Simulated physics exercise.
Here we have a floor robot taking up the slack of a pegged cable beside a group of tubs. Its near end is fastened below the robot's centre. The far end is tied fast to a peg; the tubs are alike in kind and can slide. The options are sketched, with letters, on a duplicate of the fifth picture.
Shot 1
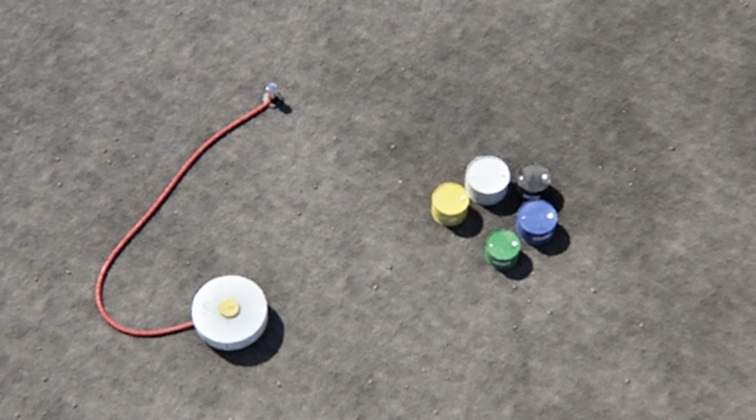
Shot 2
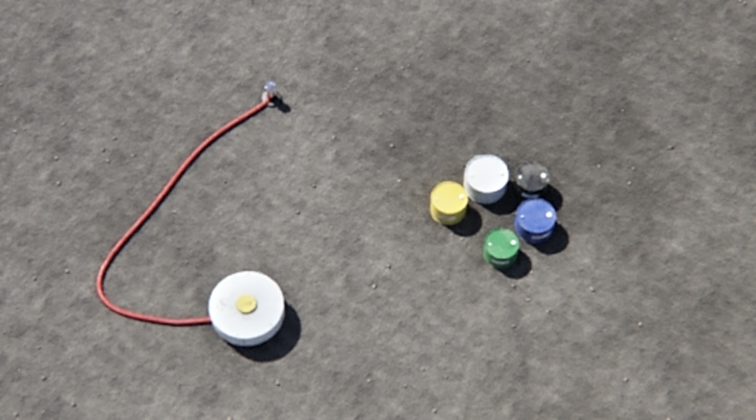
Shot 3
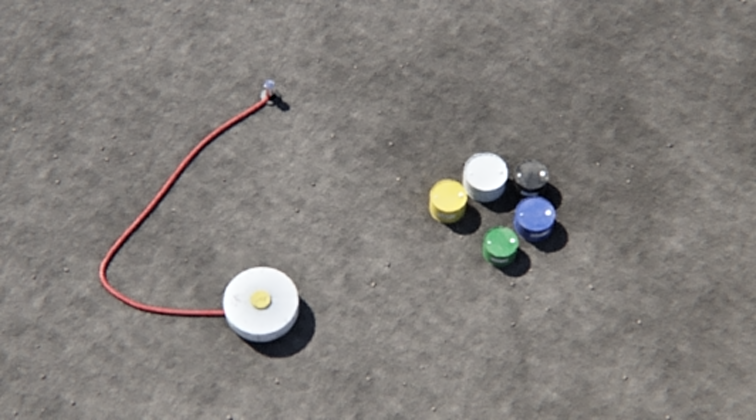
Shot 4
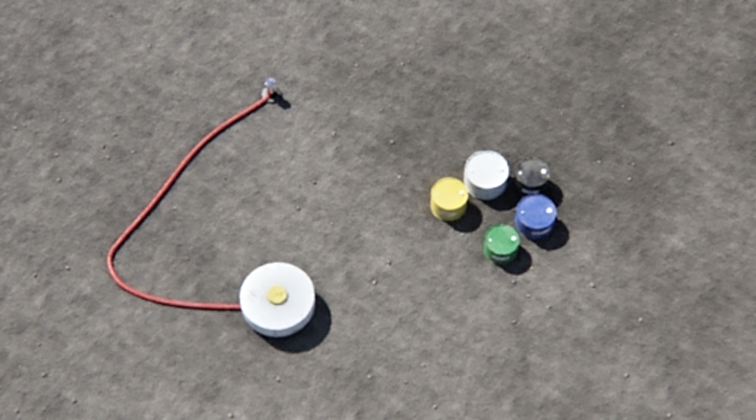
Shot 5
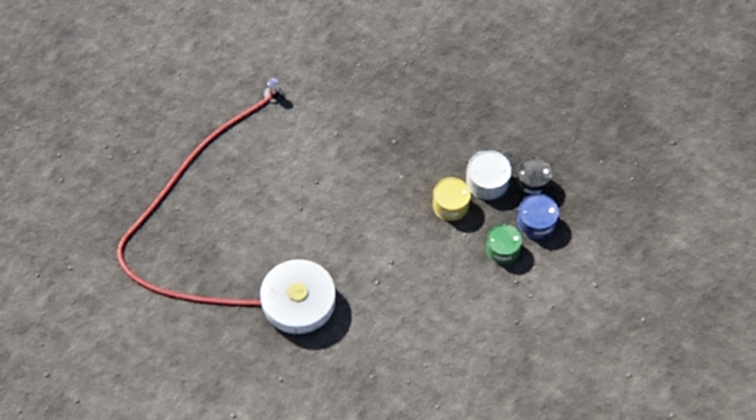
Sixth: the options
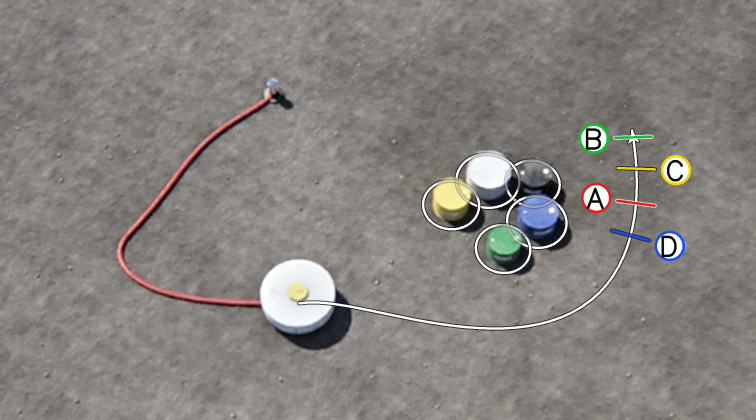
At first, a round white robot with a yellow centre sits at lower left, a red cable curving from it up to a small peg. The robot then moves steadily rightward and slightly upward, dragging the cable's lower bend along, while the five tubs at right stay grouped in place.
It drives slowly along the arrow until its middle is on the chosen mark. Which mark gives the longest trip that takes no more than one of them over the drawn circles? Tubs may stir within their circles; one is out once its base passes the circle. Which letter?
Up to mark A.
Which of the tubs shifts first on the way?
Green.
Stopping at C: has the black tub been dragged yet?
Yes.
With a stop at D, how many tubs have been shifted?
By then, none.
On the marked copy, A at (636, 203); B at (633, 137); C at (636, 169); D at (631, 236); the route from (299, 303) via (562, 317) to (632, 130).
With A. Early on, robot (449, 320).
Further on, robot (591, 296).
At the end, robot (638, 197); green tub (504, 225); one over the rings.
As for the rest, B has five over the rings; C has four over the rings; D is within the limit but short.
